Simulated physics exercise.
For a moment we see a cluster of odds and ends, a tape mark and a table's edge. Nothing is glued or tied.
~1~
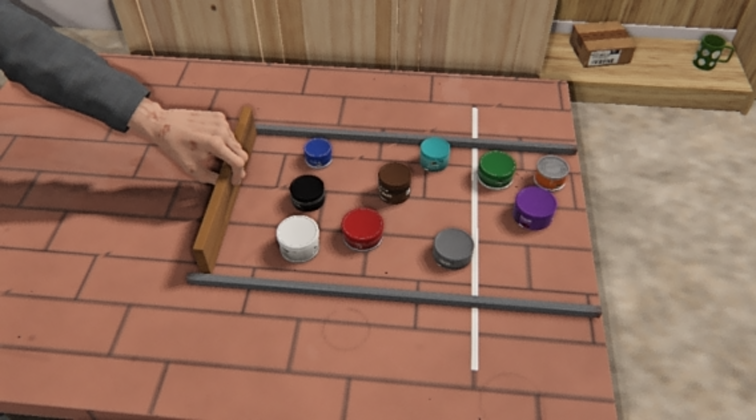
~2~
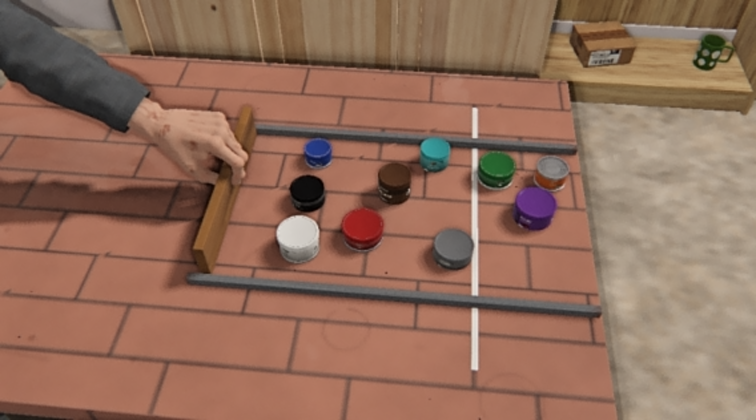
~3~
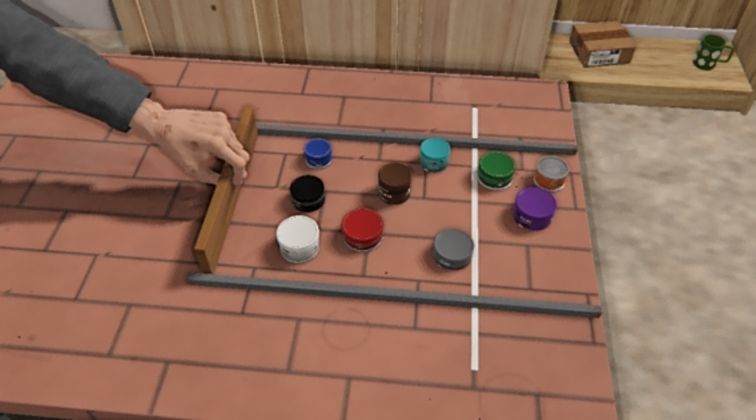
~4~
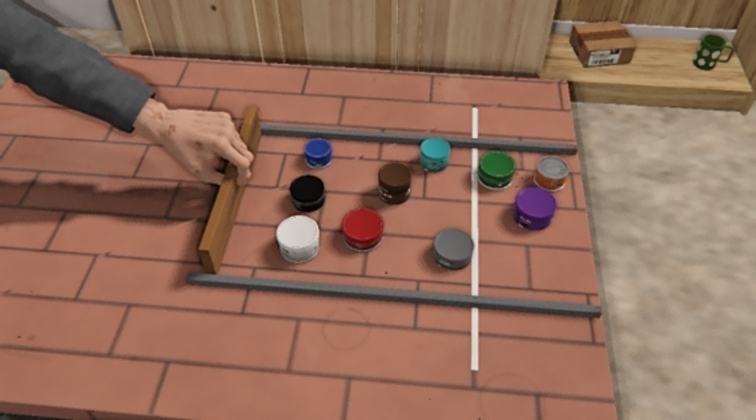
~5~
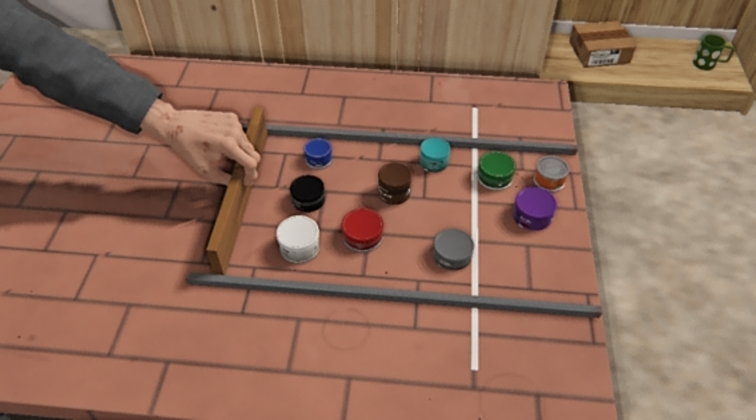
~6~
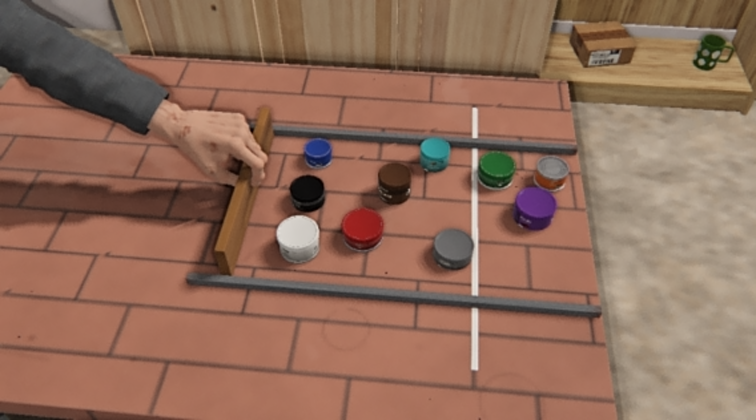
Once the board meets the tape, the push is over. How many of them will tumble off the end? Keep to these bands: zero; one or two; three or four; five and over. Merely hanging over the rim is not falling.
That gives zero.
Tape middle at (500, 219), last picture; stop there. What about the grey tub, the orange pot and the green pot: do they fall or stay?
In order, the grey tub keeps its spot, then the orange pot goes off the edge, then the green pot keeps its spot.
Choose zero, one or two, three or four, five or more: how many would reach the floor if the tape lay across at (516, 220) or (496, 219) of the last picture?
Falls: One to two; either one or two.
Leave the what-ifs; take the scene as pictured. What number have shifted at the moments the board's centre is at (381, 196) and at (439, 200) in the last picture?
Moved so far: 5, later 8.
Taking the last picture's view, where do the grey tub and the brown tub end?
I'd put one close to (535, 257) and the other close to (509, 180).
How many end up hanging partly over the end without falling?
Tally: 1.
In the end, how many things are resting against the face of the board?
That number would be 4.
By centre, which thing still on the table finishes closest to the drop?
That would be the orange pot, which ends nearest.
A little later, none off yet; orange pot at rest near (551, 174); purple tub at rest near (534, 209); green pot at rest near (496, 171).
When it is over, the number that fall off is zero.
